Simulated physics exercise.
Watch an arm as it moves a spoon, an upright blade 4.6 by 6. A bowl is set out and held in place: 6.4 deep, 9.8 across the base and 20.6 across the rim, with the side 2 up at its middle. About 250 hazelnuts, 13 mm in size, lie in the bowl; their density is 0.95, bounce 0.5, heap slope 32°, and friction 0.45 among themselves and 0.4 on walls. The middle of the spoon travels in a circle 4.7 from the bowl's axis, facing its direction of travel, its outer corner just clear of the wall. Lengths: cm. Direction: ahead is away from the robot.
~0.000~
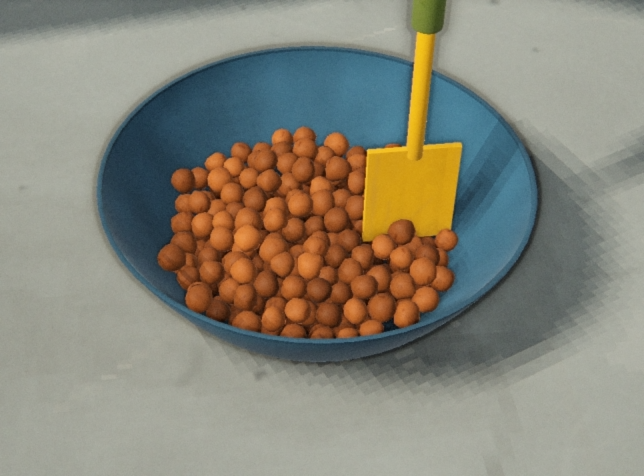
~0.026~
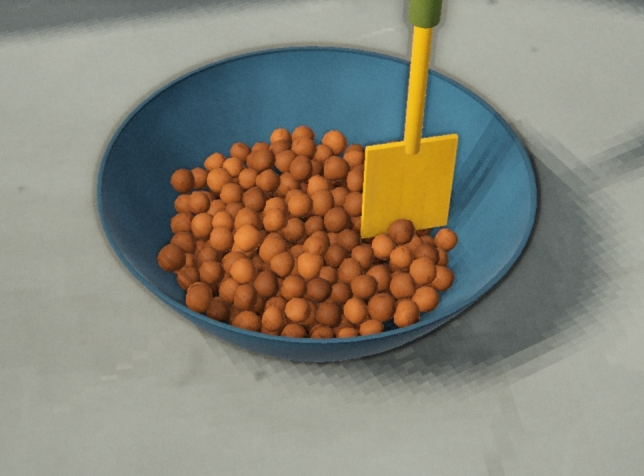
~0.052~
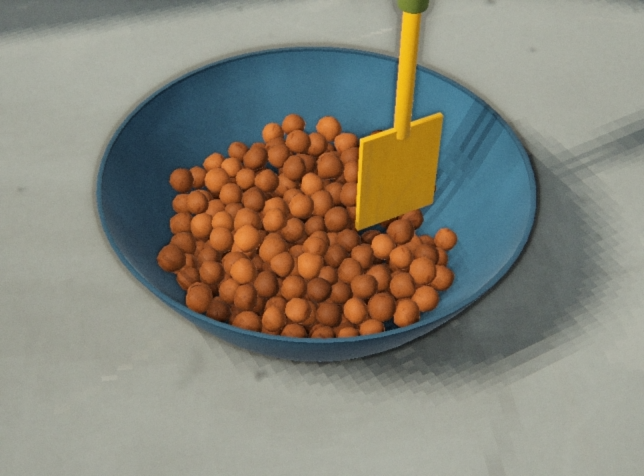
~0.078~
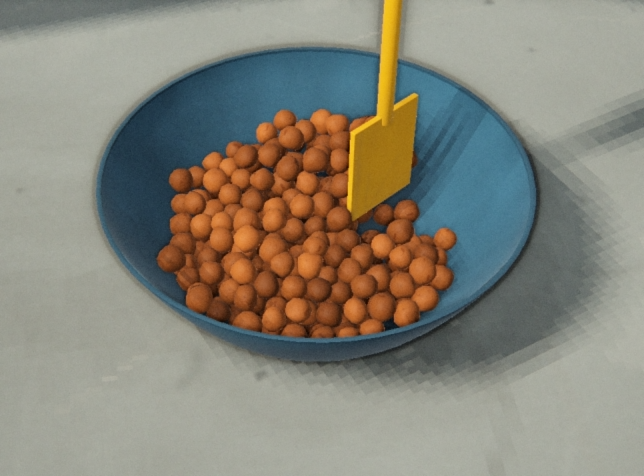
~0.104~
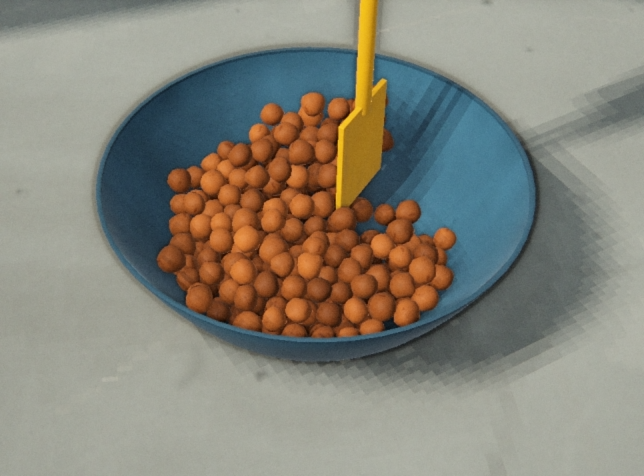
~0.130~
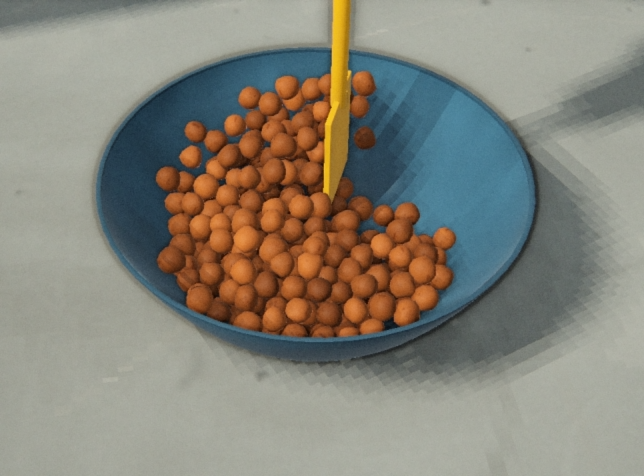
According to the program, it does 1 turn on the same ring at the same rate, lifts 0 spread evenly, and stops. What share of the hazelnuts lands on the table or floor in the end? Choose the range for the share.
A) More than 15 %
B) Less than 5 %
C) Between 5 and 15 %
Between 5 and 15 %.
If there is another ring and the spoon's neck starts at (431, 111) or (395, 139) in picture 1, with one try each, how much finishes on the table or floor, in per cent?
Close to 10 and 5 in a hundred.
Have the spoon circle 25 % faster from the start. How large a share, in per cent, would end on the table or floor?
Roughly 20 per cent.
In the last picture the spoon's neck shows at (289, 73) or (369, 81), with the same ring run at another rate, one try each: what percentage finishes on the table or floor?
Near 30 per cent for the first, near 5 per cent for the second.
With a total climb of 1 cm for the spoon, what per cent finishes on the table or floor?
Result: Roughly 10 %.
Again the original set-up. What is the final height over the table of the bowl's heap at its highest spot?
Around 6.0 cm above the table.
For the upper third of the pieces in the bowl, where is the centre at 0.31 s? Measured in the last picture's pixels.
Roughly at (191, 246).
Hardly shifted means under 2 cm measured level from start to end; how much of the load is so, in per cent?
I'd say something near 10 percent.
After 0.31 s, 179° round, highest piece 9 above the table; 251 in the bowl, 3 in flight or on the tool.
After 0.50 s, 292° round, highest piece 8 above the table; 239 in the bowl, 7 on the table or floor, 8 in flight or on the tool.
After 0.79 s, 0° round, highest piece 6 above the table; 229 in the bowl, 24 on the table or floor, 1 in flight or on the tool.
After 1.49 s, 0° round, highest piece 6 above the table; 229 in the bowl, 25 on the table or floor.
In the end, 229 in the bowl, 25 on the table or floor. That is 10 % on the table or floor.
